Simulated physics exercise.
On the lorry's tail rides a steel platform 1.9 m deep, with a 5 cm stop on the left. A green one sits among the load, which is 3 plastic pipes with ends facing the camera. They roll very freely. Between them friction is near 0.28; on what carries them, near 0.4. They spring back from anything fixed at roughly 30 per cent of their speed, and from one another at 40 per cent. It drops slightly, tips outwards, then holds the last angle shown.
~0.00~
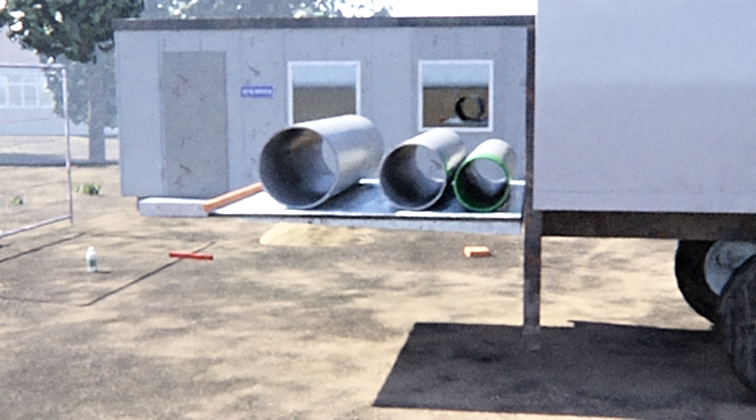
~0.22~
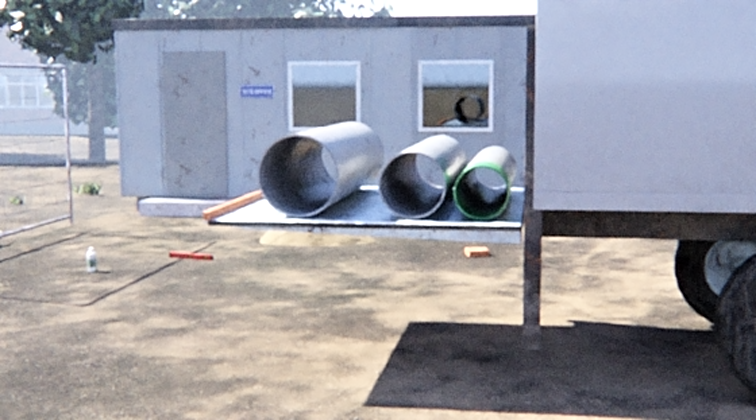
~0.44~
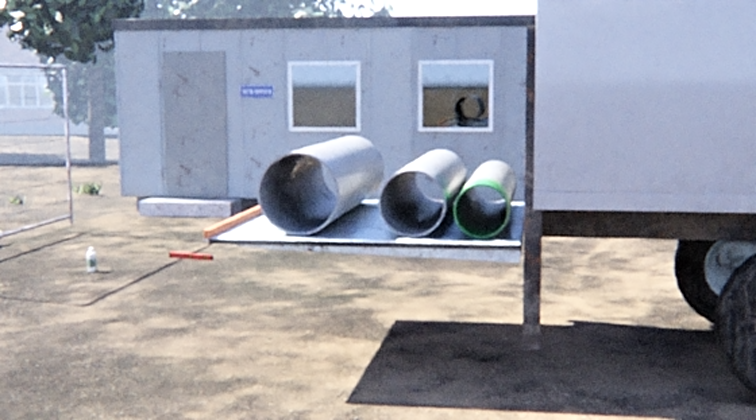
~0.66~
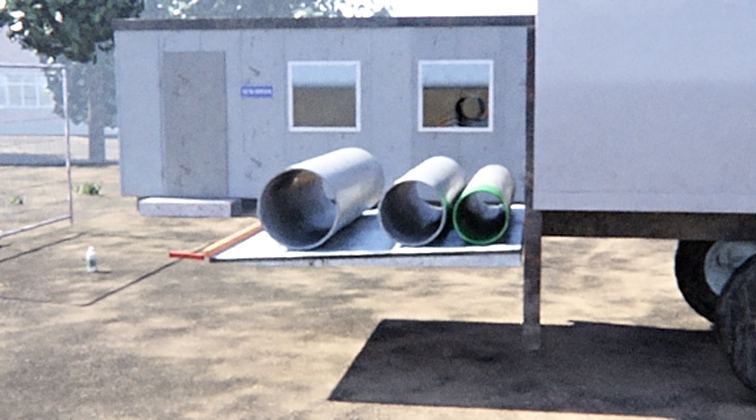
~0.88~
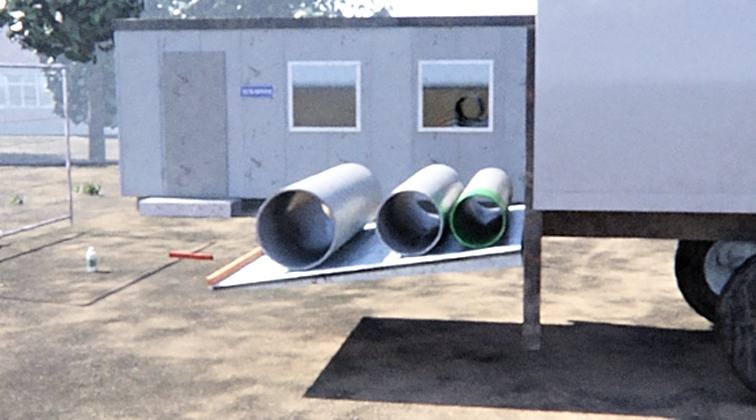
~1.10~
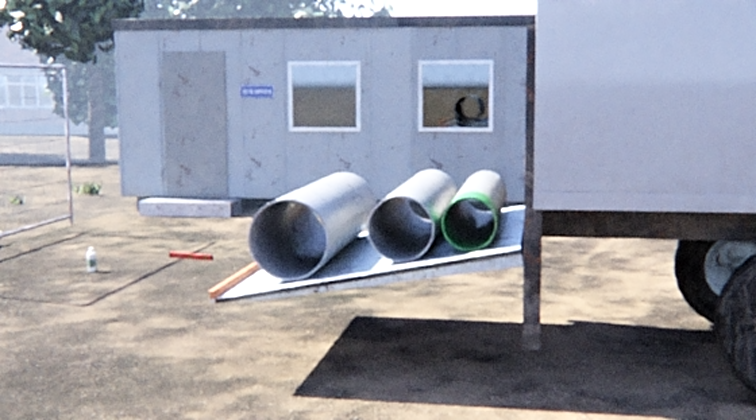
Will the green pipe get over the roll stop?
Green: Over.
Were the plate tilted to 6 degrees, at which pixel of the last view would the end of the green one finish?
(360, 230), roughly.
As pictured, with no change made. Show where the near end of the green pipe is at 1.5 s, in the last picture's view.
Roughly at (435, 230) in the last picture.
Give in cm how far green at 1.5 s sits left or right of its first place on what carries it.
Green 25 left.
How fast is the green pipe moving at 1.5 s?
Close to 0.7 m/s at that moment.
By 1.5 s, green is on the plate, 135 cm from the stop, rolling left; 0 gone from the plate.
By 1.9 s, green is on the plate, 100 cm from the stop, rolling left; 0 gone from the plate.
By 2.4 s, green is on the plate, 40 cm from the stop, rolling left; 1 gone from the plate.
By 3.0 s, green is over the stop and falling; 3 gone from the plate.
Finally (6.2 s), green is on the ground; 3 gone from the plate.
